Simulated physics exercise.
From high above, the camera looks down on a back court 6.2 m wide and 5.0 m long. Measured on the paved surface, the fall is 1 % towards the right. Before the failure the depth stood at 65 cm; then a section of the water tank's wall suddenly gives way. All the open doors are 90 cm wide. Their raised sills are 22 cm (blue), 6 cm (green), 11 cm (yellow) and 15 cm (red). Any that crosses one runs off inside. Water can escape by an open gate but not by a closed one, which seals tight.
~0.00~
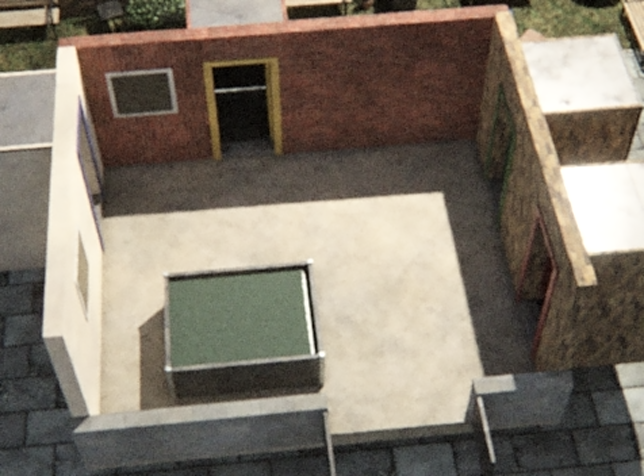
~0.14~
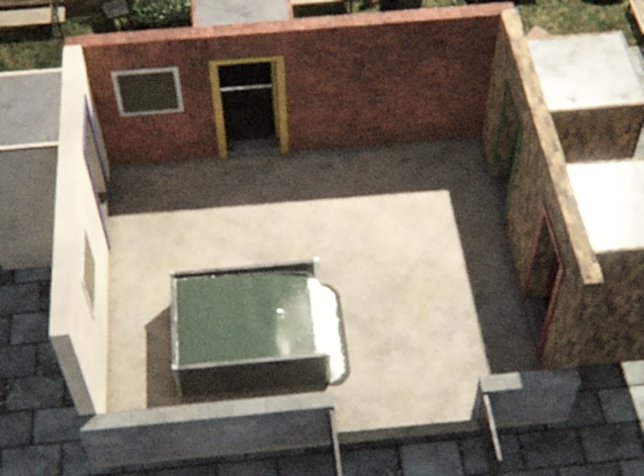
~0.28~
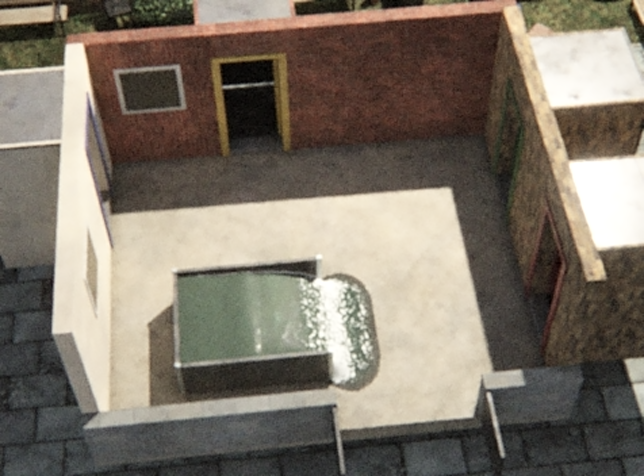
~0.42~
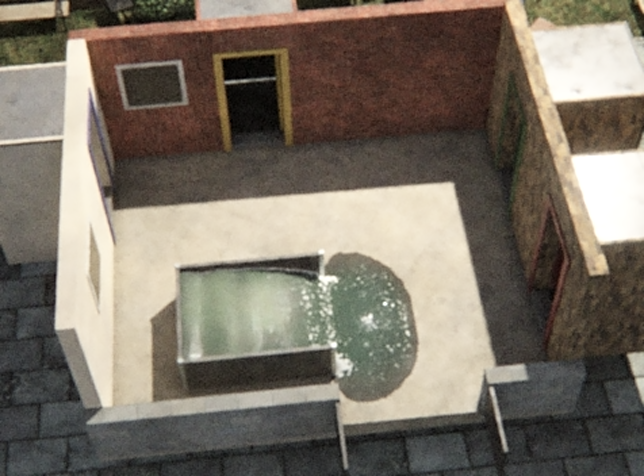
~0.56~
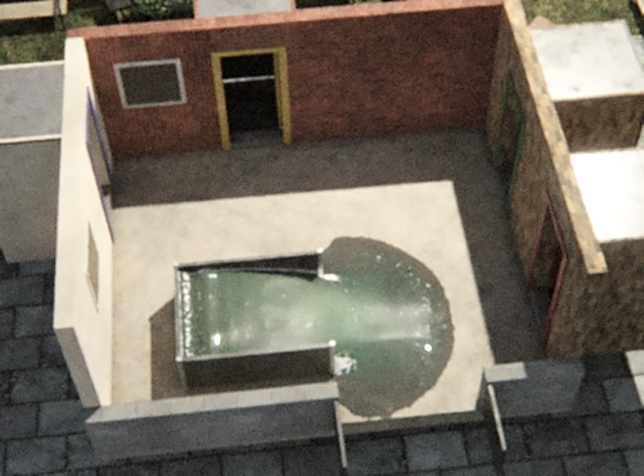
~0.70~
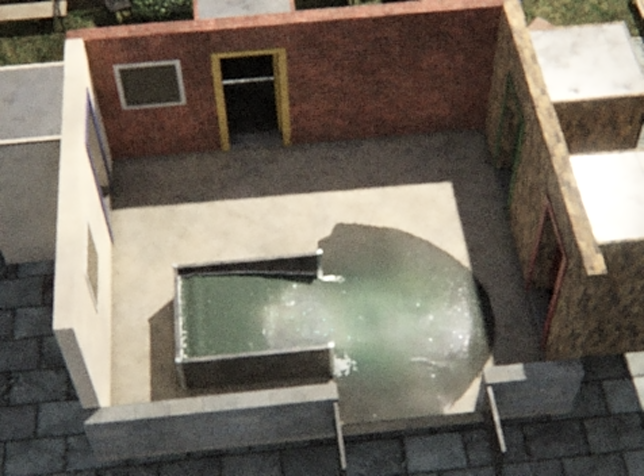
A large tank in a walled court opens at its right side and greenish water spreads rightward across the floor.
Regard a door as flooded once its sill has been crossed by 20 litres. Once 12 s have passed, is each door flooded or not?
At that moment the blue door is not flooded, the green door is flooded, the yellow door is not flooded, the red door is flooded.
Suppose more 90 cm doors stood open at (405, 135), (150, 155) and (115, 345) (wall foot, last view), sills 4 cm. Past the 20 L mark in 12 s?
Check each in turn: The first succeeds, the second fails, the third fails.
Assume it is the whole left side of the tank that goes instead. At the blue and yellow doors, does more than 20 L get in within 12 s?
So blue ends up short of it and yellow ends up short of it.
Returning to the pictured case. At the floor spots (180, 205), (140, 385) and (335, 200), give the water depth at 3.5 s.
First spot near 0 cm, second near 0 cm, third near 0 cm.
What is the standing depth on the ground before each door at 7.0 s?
Depth readings (cm): Blue = 9; green = 12; yellow = 5; red = 7.
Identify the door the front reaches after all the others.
The blue door is last.
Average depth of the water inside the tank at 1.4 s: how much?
It averages close to 32 cm.
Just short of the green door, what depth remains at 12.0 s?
It's some 6.0 centimetres deep.
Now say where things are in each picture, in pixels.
In the first frame, the water tank at (242, 317) is whole and still, 65 cm deep.
In the second frame, the front is at (339, 379), 0.8 m from the gap at (320, 326); 0.3 m2 of floor is under water; 65 cm left at the back of the water tank.
In the third frame, the front is at (360, 382), 1.0 m from the gap at (323, 325); 1.0 m2 of floor is under water; 65 cm left at the back of the water tank.
In the fourth frame, water pours out at (326, 320) and has run 1.4 m, to a hidden place; typically 9 cm deep outside, 64 cm at the water tank's back.
In the fifth frame, the front is at (447, 342), 1.8 m from the gap at (324, 319); 3.9 m2 of floor is under water; 57 cm left at the back of the water tank.
In the sixth frame, water pours out at (324, 320) and has run 2.4 m, to (481, 295); typically 5 cm deep outside, 55 cm at the water tank's back.
After 1.4 s water covers 35 % of the floor and is deepest (35 cm) near (546, 388); blue door not reached, green door not reached, yellow door not reached, red door 28 cm at the sill, 29 L in.
After 2.2 s water covers 40 % of the floor and is deepest (36 cm) near (546, 388); blue door not reached, green door 15 cm at the sill, 8 L in, yellow door not reached, red door 33 cm at the sill, 101 L in.
After 3.5 s water covers 45 % of the floor and is deepest (25 cm) near (479, 136); blue door not reached, green door 11 cm at the sill, 40 L in, yellow door not reached, red door 21 cm at the sill, 177 L in.
After 7.0 s water covers 80 % of the floor and is deepest (12 cm) near (492, 185); blue door 9 cm at the sill, 0 L in, green door 12 cm at the sill, 79 L in, yellow door 5 cm at the sill, 0 L in, red door 7 cm at the sill, 187 L in.
After 12.0 s water covers 95 % of the floor and is deepest (8 cm) near (150, 416); blue door 4 cm at the sill, 0 L in, green door 6 cm at the sill, 106 L in, yellow door 3 cm at the sill, 0 L in, red door 6 cm at the sill, 187 L in.
